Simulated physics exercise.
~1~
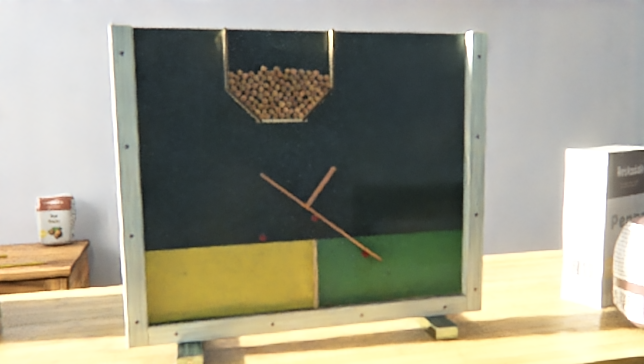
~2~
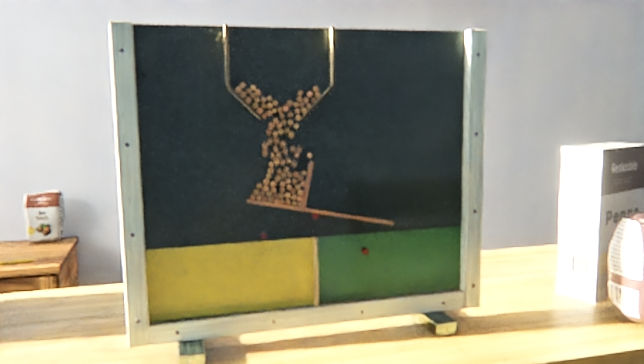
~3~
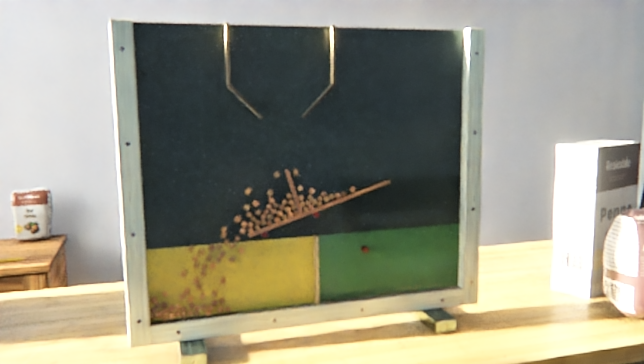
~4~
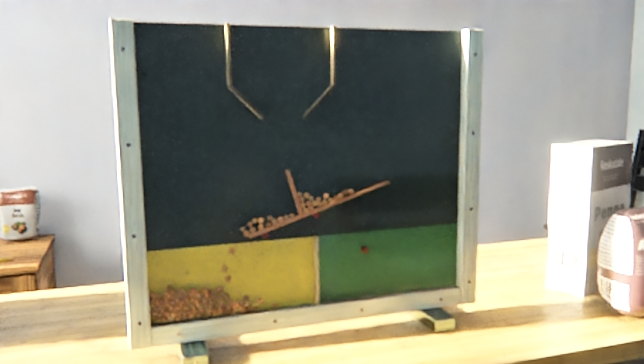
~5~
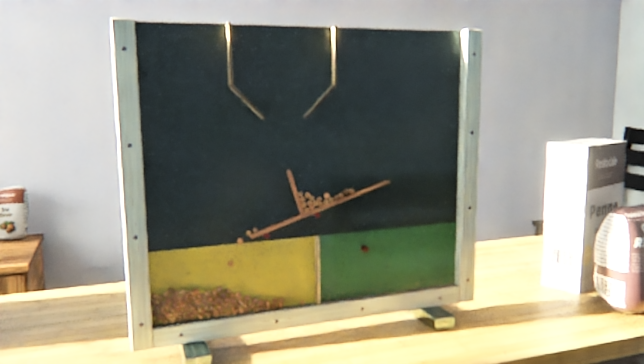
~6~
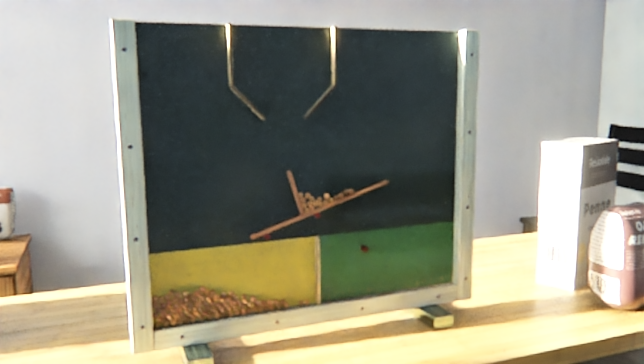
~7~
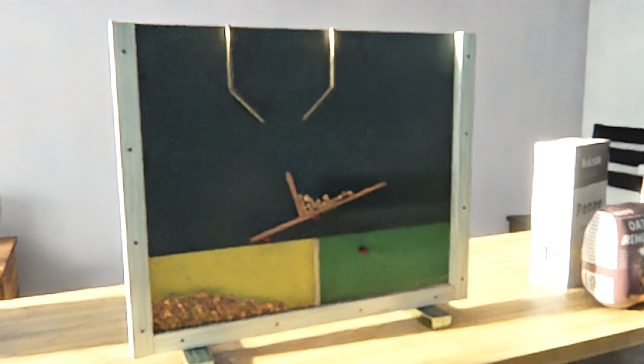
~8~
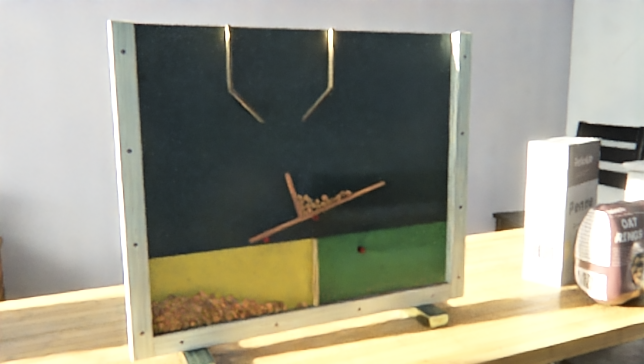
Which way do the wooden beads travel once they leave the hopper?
The beads move down, dropping onto the tray, and most of them carry on into the yellow bin below.
